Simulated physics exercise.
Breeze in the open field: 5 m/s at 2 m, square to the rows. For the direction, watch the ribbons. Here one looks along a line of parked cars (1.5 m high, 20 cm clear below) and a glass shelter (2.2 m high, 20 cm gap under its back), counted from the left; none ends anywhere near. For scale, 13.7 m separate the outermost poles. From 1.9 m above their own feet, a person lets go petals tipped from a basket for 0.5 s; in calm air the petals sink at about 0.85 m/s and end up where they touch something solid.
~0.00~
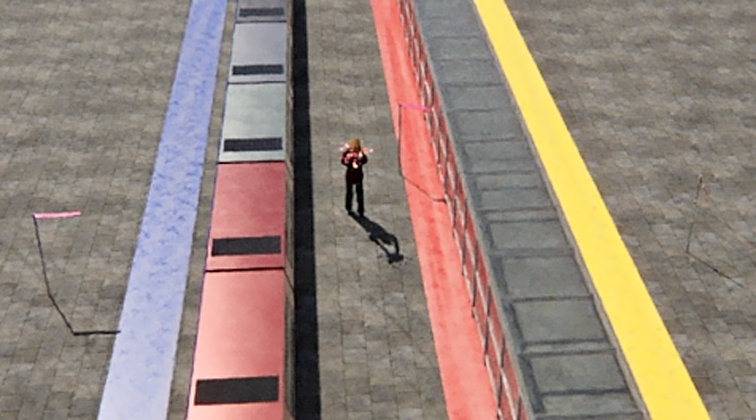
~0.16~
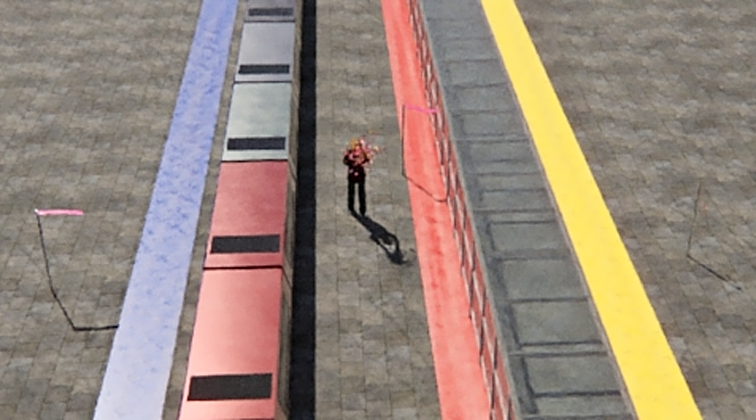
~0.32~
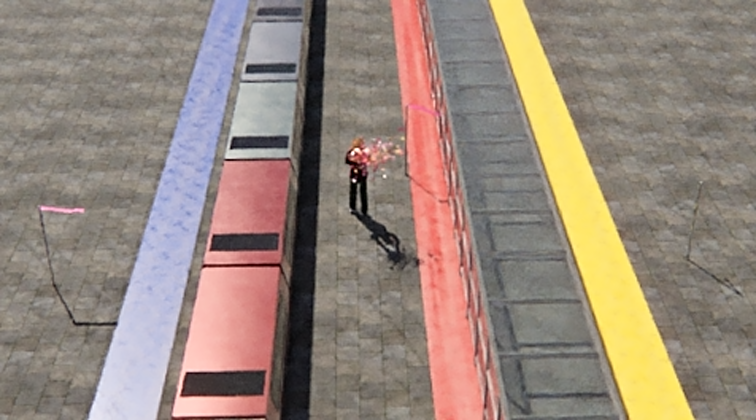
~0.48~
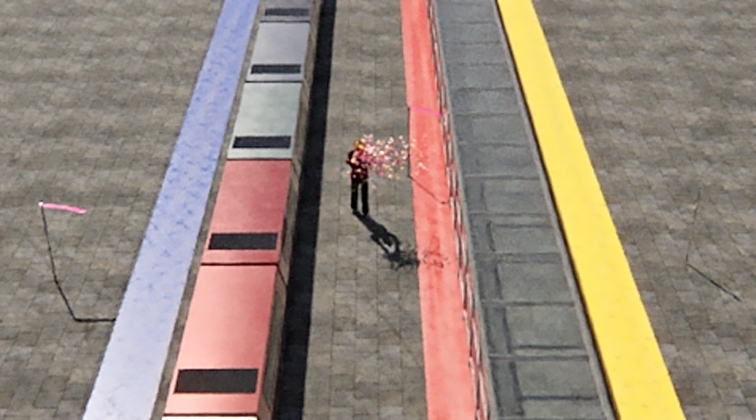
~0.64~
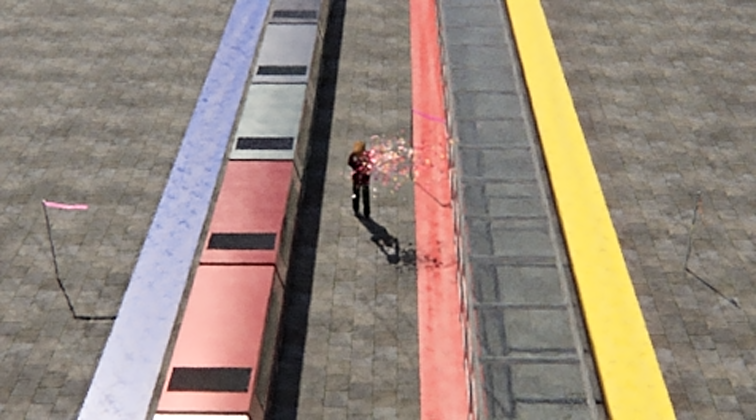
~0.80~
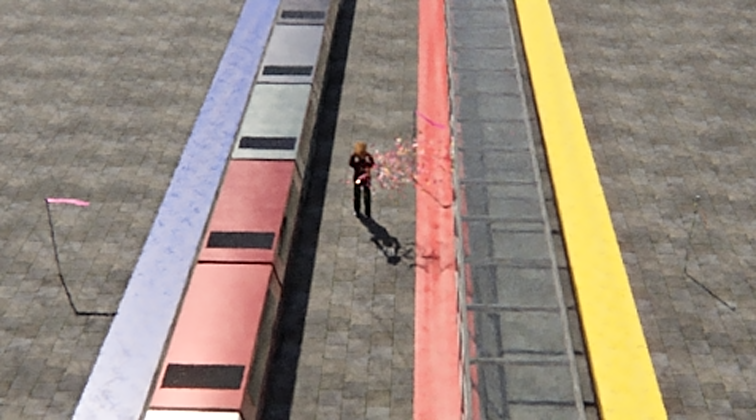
Pink and white petals scatter beside a dark-clothed person on open grey paving, seen from high above, looking along the rows. A blue stripe and a line of red and grey boxy vehicles lie left of the person, with a red stripe, a long grey panelled structure and a yellow stripe to the right. From raised hands, the petals spread rightward in a widening cloud while the camera slides slowly right.
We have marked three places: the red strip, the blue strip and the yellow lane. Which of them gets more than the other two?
The red one ends up with more than the other two.
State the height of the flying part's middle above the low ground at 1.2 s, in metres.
About 1.2 m high.
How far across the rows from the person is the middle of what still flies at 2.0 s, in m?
I'd say close to 1.0 metres.
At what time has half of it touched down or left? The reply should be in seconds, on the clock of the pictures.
Estimated time: Close to 2.0 s.
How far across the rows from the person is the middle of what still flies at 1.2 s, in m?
Around 1.5 metres.
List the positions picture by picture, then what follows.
In the first picture, the left ribbon ends at (80, 213), leaning 90 degrees to the right, the petals in the air span x = 345 to 365 around y = 155 and it comes from (355, 151).
In the second picture, the petals in the air span x = 350 to 380 around y = 155, the red one passes (447, 260), the blue one passes (161, 268) and the yellow one passes (601, 256).
In the third picture, the inner ribbon ends at (441, 115), leaning 70 degrees to the right, the petals in the air span x = 355 to 400 around y = 155 and the top of the glass shelter crosses (494, 139).
In the fourth picture, the left ribbon ends at (84, 212), leaning 85 degrees to the right, the petals in the air span x = 355 to 420 around y = 160, the red one passes (439, 204), the blue one passes (181, 205) and the yellow one passes (580, 203).
In the fifth picture, the petals in the air span x = 360 to 430 around y = 165.
In the sixth picture, the inner ribbon ends at (446, 128), leaning 60 degrees to the right, the petals in the air span x = 365 to 440 around y = 170 and the top of the line of parked cars crosses (260, 170).
After 1.2 s, 10 % is no longer flying here, and 0 % lies on the red strip, 0 % on the blue strip and 0 % on the yellow lane; the middle of what still flies is 1.3 m above the low ground, near (419, 182).
After 2.0 s, 46 % is no longer flying here, and 16 % lies on the red strip, 0 % on the blue strip and 0 % on the yellow lane; the middle of what still flies is 0.7 m above the low ground, near (407, 206).
After 3.5 s, 80 % is no longer flying here, and 25 % lies on the red strip, 0 % on the blue strip and 0 % on the yellow lane; the middle of what still flies is 0.7 m above the low ground, near (392, 204).
After 8.0 s, 97 % is no longer flying here, and 25 % lies on the red strip, 0 % on the blue strip and 1 % on the yellow lane.
After 45.0 s, 100 % is no longer flying here, and 25 % lies on the red strip, 0 % on the blue strip and 1 % on the yellow lane.
